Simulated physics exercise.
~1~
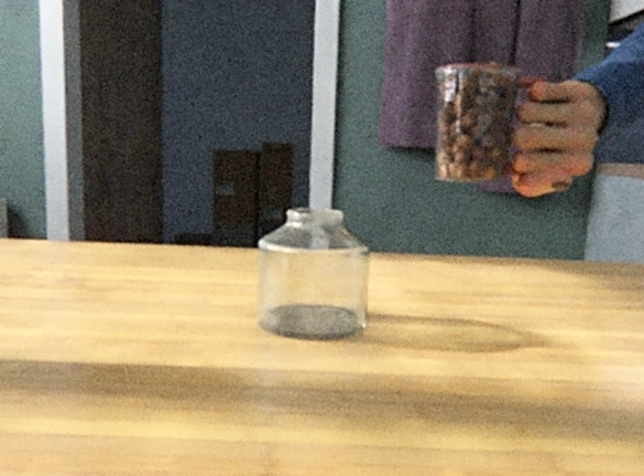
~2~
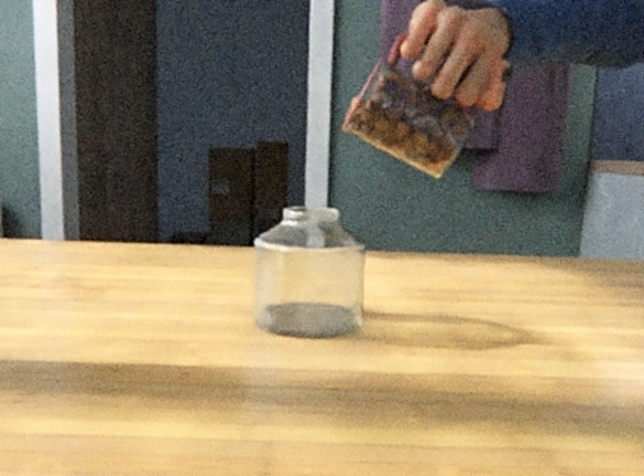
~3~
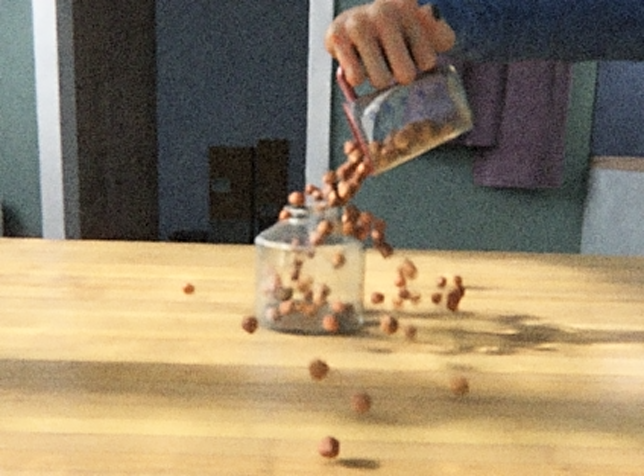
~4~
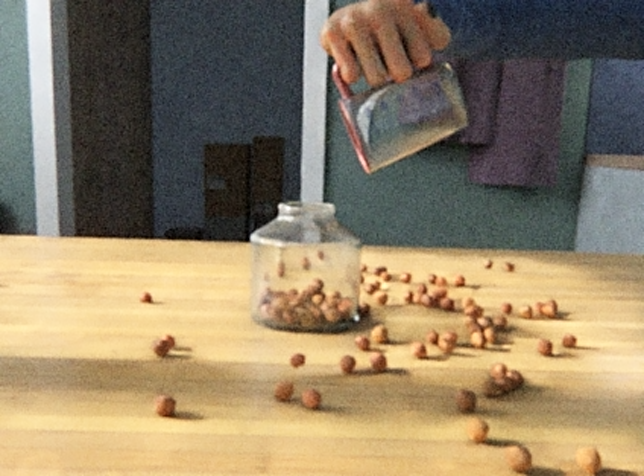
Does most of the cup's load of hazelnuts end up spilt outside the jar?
Yes, the bulk of the hazelnuts ends up scattered on the table. Only a part of them lands in the jar, and hardly any stay in the cup.
In a room with teal walls and a dark doorway, a light wooden table is seen from the front by a slightly swaying camera. A clear glass jar with a narrow neck stands on the table, while a hand in a blue sleeve holds up a glass cup full of brown hazelnuts at the right. The hand moves the cup left above the jar and tips it over. The nuts pour out, some dropping into the jar and many bouncing across the table. At the end the cup is empty, the jar is partly filled, and most nuts lie scattered around it.
